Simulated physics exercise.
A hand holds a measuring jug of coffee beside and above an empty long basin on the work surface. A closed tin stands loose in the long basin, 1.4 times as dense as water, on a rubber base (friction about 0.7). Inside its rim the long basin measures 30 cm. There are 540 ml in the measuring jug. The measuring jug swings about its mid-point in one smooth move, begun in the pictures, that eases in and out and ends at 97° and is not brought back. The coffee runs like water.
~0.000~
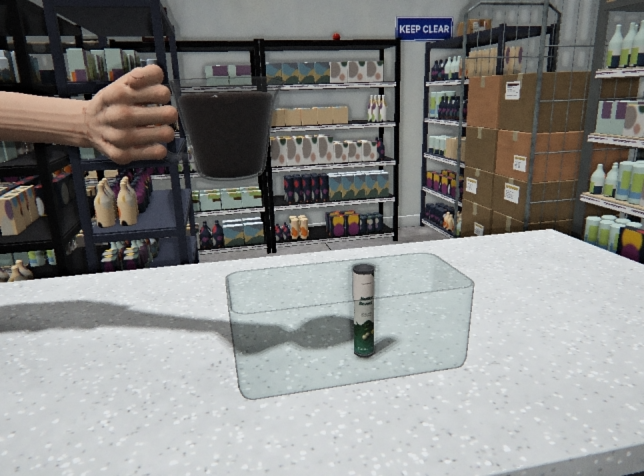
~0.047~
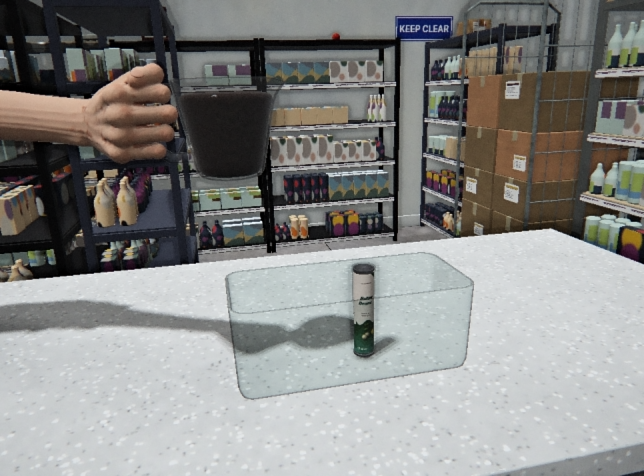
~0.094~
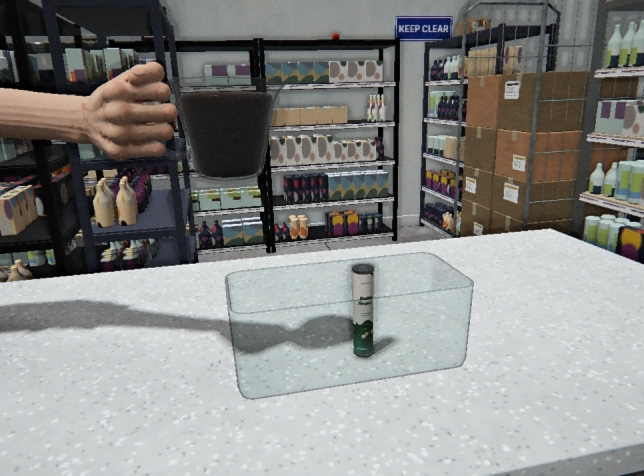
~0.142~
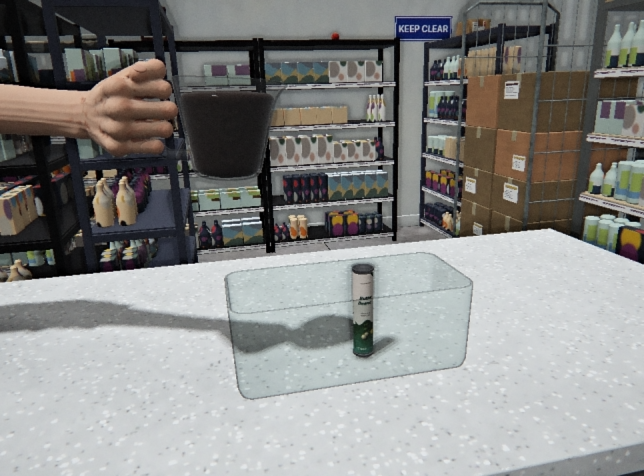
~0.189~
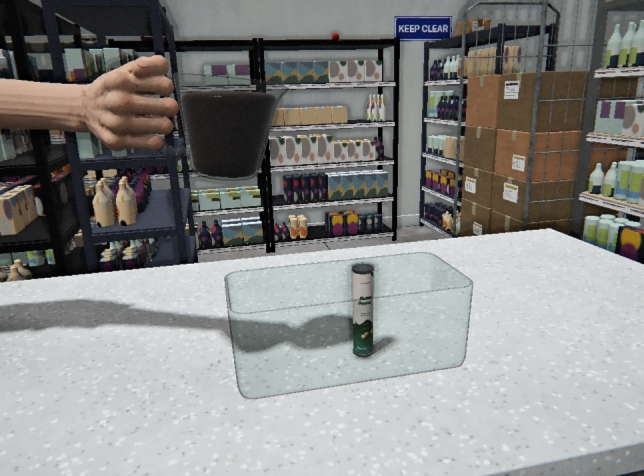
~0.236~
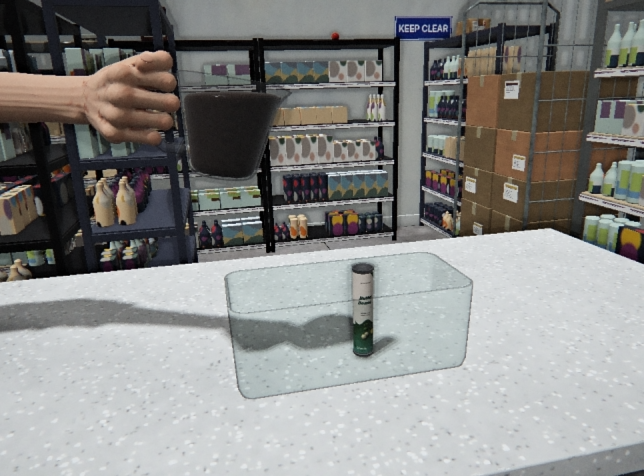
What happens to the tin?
It topples.
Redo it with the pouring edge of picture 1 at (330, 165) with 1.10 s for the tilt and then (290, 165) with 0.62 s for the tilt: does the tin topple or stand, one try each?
First it falls; then it stays up.
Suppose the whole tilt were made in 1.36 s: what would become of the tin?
The tin topples.
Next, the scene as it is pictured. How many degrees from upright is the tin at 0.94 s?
It is at some 0°.
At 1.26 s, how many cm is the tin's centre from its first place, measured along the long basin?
About 6 cm.
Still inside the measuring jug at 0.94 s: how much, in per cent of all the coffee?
About 20 per cent.
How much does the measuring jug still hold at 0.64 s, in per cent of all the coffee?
About 74 per cent.
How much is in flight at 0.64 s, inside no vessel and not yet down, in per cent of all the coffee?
Some 24 per cent.
Then, 0.64 s in, the tilt is 61° and 73 per cent is still to pour; the tin stands where it began.
Then, 0.94 s in, the tilt is 92° and 20 per cent is still to pour; the tin stands where it began.
Then, 1.26 s in, the tilt is 97° and 1 per cent is still to pour; the tin lies on its side.
Then, 1.60 s in, the tilt is 97° and 0 per cent is still to pour; the tin lies on its side.
Finally, the tin lies on its side.
